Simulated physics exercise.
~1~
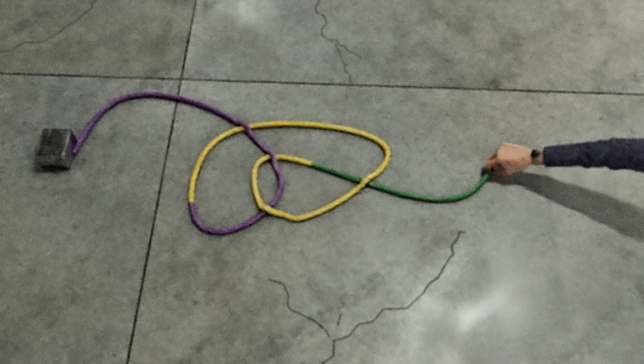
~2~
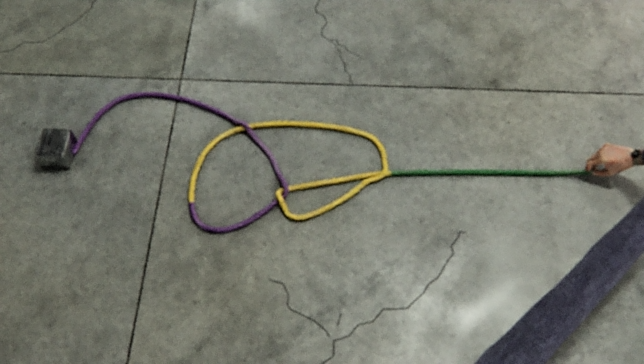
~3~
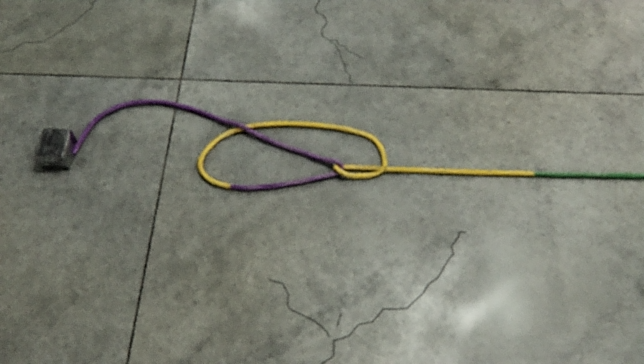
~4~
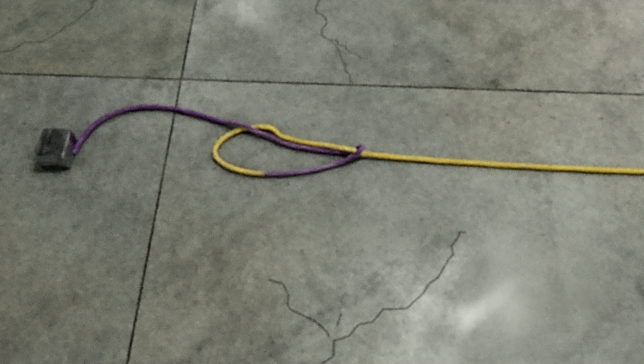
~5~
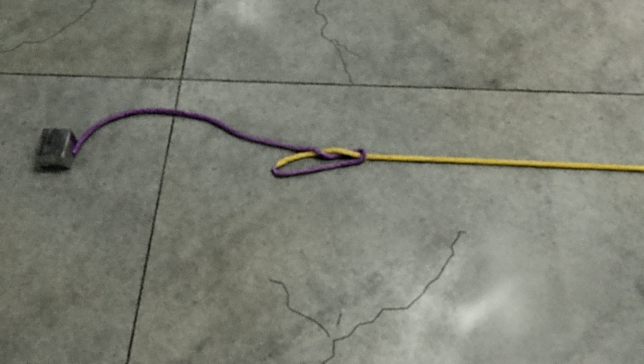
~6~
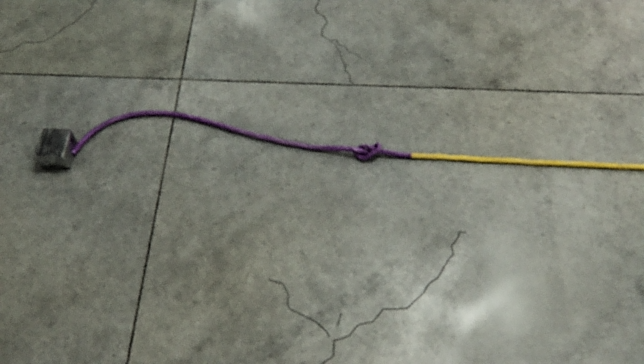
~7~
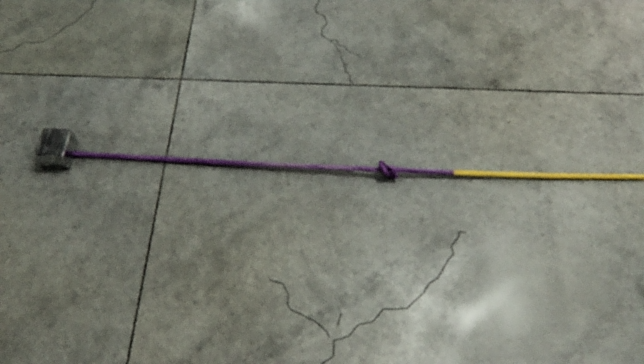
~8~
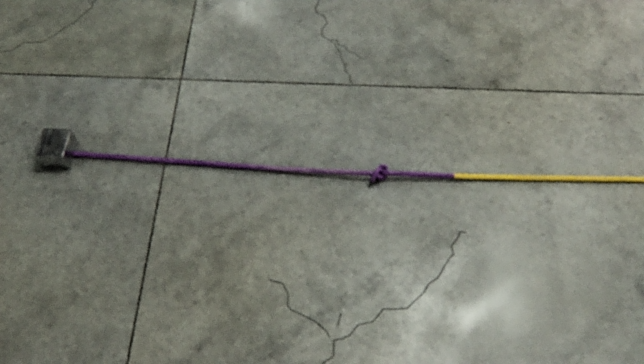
On a cracked concrete floor, a hand drew the green end of a looped purple, yellow and green rope rightward while a dark block held the left end, and the loops shrank until the line pulled straight with a small purple knot left in it.
